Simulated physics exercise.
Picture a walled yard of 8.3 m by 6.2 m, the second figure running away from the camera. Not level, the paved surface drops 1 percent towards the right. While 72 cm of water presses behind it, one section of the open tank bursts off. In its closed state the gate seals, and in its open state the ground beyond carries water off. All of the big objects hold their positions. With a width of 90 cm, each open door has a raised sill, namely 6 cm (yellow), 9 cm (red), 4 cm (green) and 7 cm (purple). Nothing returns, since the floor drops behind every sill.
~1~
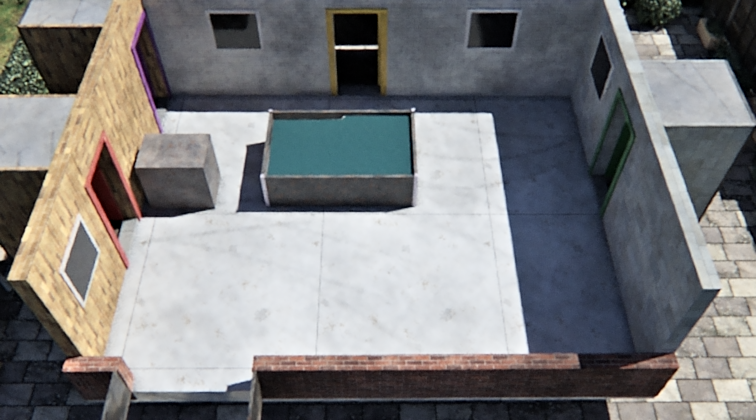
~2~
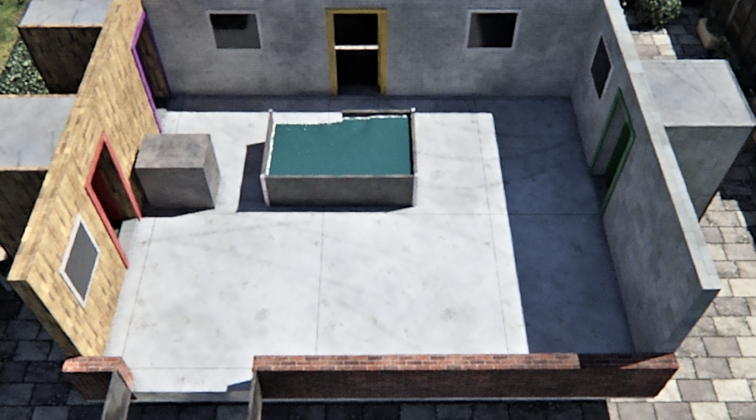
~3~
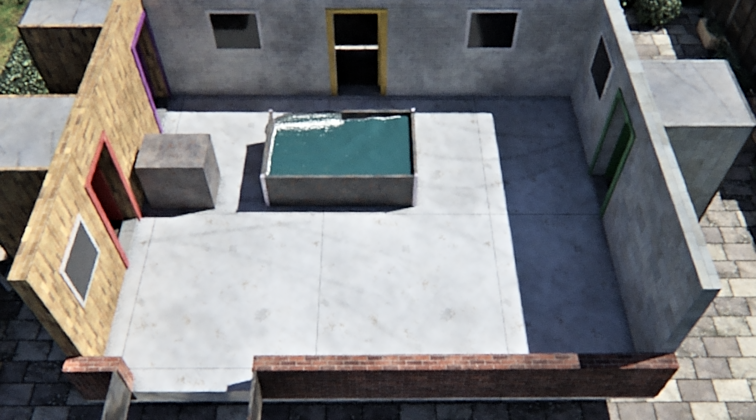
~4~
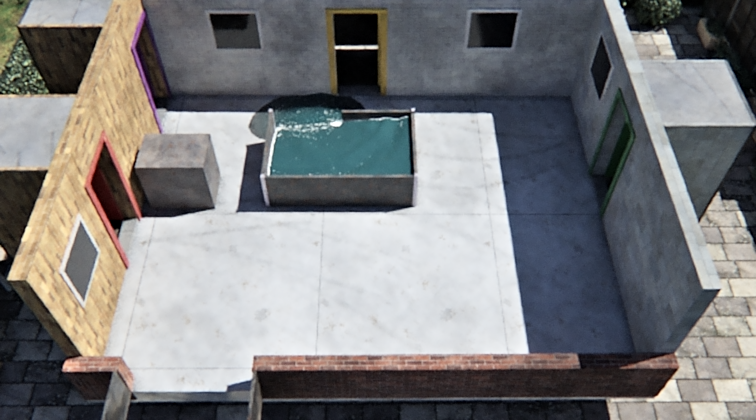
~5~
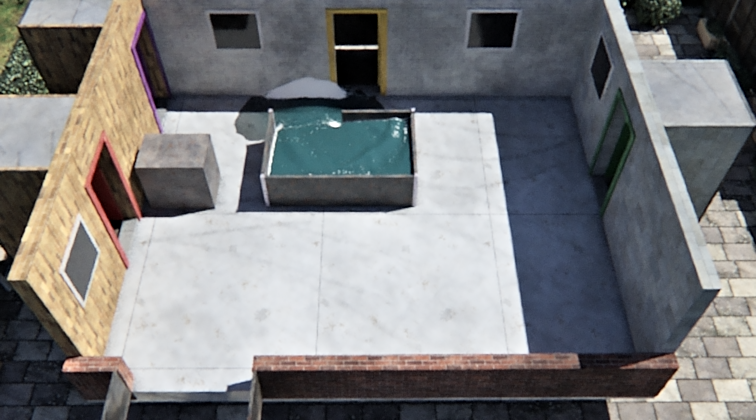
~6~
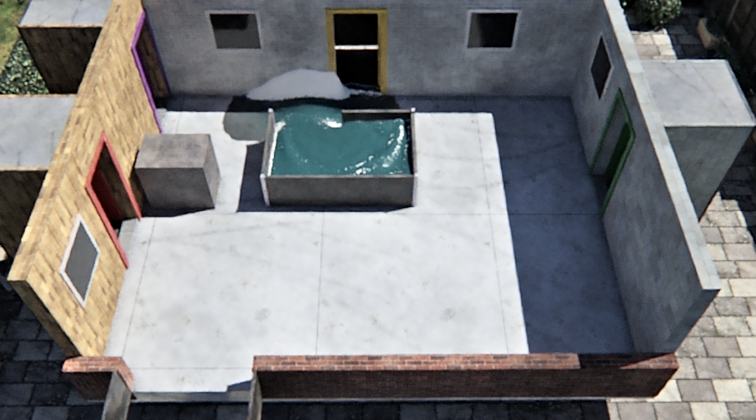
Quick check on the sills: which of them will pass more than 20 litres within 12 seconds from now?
The yellow door is going to top the limit; the red door is going to fall short of the limit; the green door is going to top the limit; the purple door is going to top the limit.
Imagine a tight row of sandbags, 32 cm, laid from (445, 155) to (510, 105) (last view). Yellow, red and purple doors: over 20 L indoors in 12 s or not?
Result - yellow: Yes, exceeded, red: No, not exceeded, purple: Yes, exceeded.
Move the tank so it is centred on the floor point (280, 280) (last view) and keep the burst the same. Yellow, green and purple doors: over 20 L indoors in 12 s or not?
Then: Yellow above, green over, purple past it.
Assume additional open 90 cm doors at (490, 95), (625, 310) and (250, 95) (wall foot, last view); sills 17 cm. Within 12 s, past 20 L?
Note, doorways in listed order: Stays short, stays short, goes beyond.
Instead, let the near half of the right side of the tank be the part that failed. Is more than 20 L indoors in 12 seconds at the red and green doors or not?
Red: Within the limit; green: Exceeding the limit.
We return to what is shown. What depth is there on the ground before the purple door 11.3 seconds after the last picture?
The mean depth is around 6.0 cm.
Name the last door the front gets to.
Green.
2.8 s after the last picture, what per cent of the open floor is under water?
I'd guess around 35 %.
Then, 0.7 s after the last picture water covers 10 % of the floor and is deepest (52 cm) near (302, 99); yellow door 22 cm at the sill, 66 L in, red door not reached, green door not reached, purple door 5 cm at the sill, 0 L in.
Then, 1.5 s after the last picture water covers 20 % of the floor and is deepest (40 cm) near (302, 99); yellow door 18 cm at the sill, 127 L in, red door not reached, green door not reached, purple door 23 cm at the sill, 123 L in.
Then, 2.8 s after the last picture water covers 35 % of the floor and is deepest (27 cm) near (310, 105); yellow door 16 cm at the sill, 203 L in, red door 5 cm at the sill, 0 L in, green door 4 cm at the sill, 0 L in, purple door 24 cm at the sill, 332 L in.
Then, 6.3 s after the last picture water covers 60 % of the floor and is deepest (14 cm) near (162, 171); yellow door 10 cm at the sill, 275 L in, red door 2 cm at the sill, 0 L in, green door 6 cm at the sill, 25 L in, purple door 14 cm at the sill, 509 L in.
Then, 11.3 s after the last picture water covers 80 % of the floor and is deepest (9 cm) near (267, 171); yellow door 6 cm at the sill, 290 L in, red door 1 cm at the sill, 0 L in, green door 6 cm at the sill, 41 L in, purple door 6 cm at the sill, 541 L in.
